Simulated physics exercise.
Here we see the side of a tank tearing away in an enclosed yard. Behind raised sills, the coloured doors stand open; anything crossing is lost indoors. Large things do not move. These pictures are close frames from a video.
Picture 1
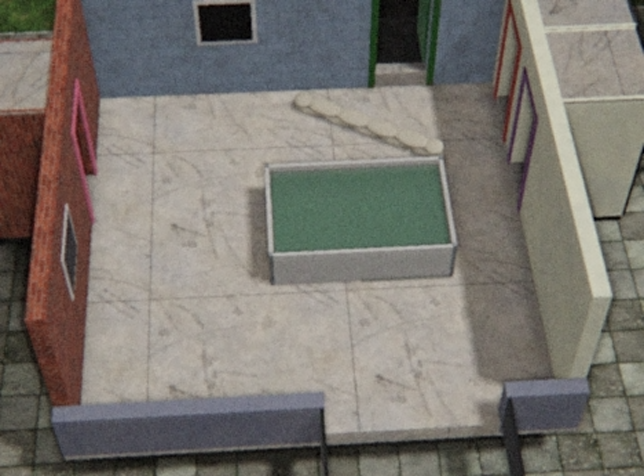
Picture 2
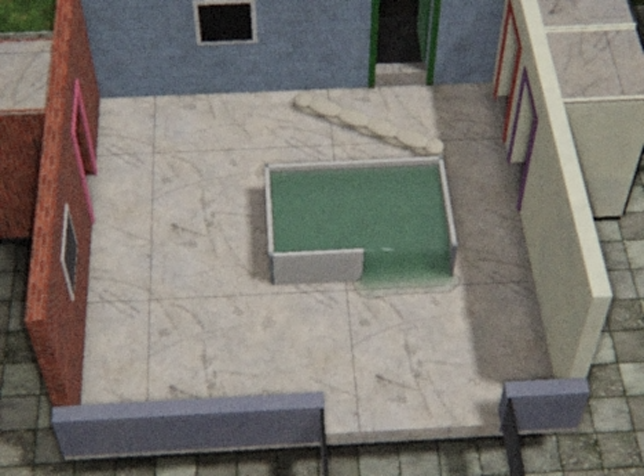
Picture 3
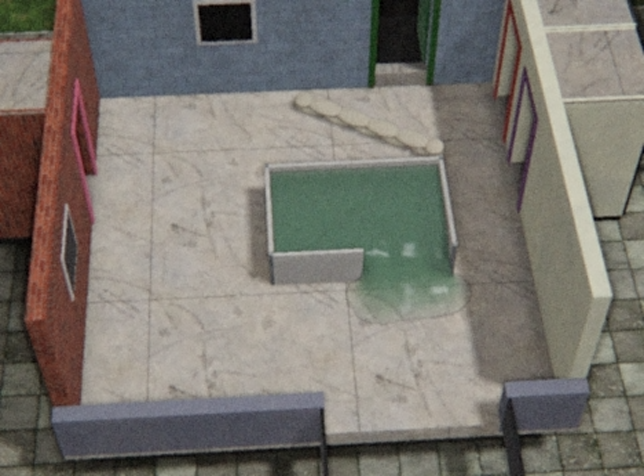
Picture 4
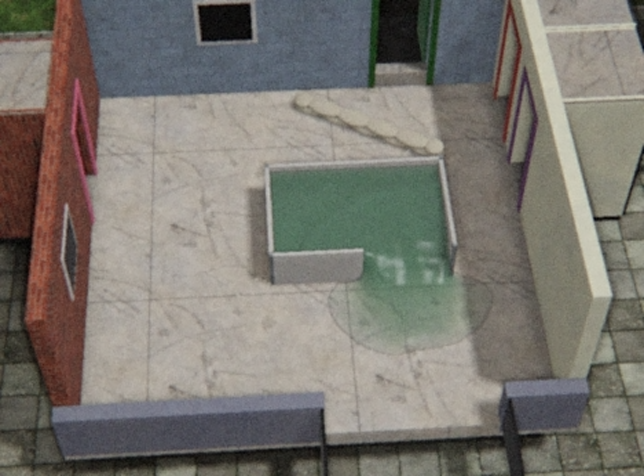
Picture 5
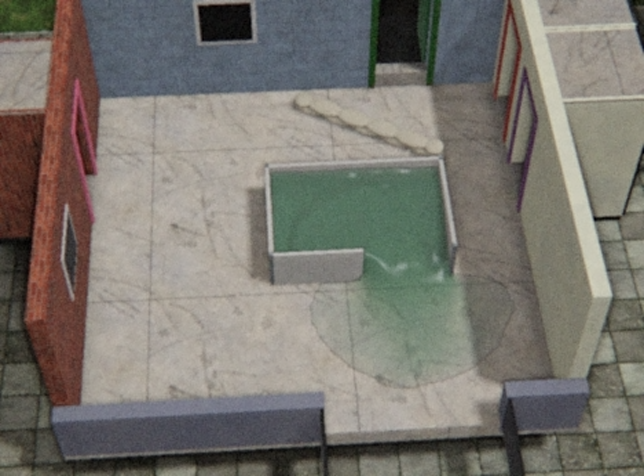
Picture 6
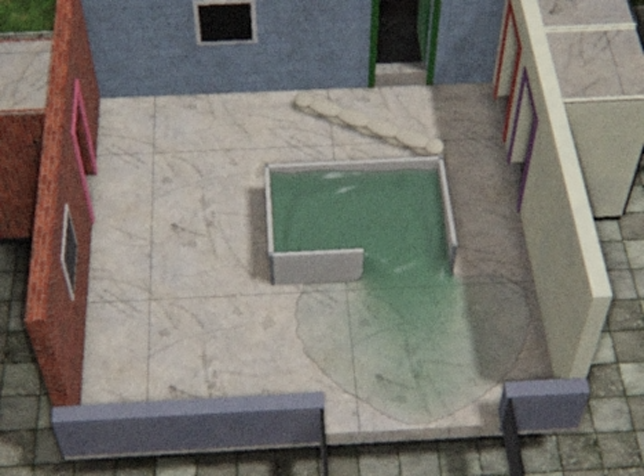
Tank of green water in a walled yard losing part of its front side, water pouring out and spreading across the pale floor.
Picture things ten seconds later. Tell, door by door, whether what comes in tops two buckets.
In turn, the pink door keeps to two buckets or fewer; the purple door keeps to two buckets or fewer; the green door keeps to two buckets or fewer; the red door keeps to two buckets or fewer.
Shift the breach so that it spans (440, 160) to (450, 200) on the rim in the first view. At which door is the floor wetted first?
I'd pick the purple-painted one.
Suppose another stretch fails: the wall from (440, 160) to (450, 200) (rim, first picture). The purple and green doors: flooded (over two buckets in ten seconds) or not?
Result: Purple gets flooded, green stays unflooded.
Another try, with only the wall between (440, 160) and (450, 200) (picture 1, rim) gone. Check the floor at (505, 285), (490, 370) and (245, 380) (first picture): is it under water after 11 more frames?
Result, in sequence: Sodden, sodden, spared by the spill.
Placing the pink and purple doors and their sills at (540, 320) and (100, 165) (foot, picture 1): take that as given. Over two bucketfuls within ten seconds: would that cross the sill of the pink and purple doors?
Result - pink: Crosses the limit; purple: Remains below the limit.
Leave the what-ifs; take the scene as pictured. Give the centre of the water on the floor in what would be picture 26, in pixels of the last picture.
I'd put it at around (390, 288).
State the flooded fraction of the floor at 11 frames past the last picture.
I'd say close to 20 per cent.
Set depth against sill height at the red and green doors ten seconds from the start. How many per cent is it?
In order: Roughly 60 % and 10 %.
A moment on, water covers 20 % of the floor; the pink door not reached, the purple door not reached, the green door not reached, the red door not reached.
Next, water covers 20 % of the floor; the pink door not reached, the purple door not reached, the green door not reached, the red door not reached.
Then, water covers 30 % of the floor; the pink door not reached, the purple door not reached, the green door not reached, the red door not reached.
Later, water covers 40 % of the floor; the pink door not reached, the purple door wet at the sill, nothing in, the green door not reached, the red door wet at the sill, nothing in.
In the end, water covers 45 % of the floor; the pink door not reached, the purple door wet at the sill, nothing in, the green door wet at the sill, nothing in, the red door wet at the sill, nothing in.
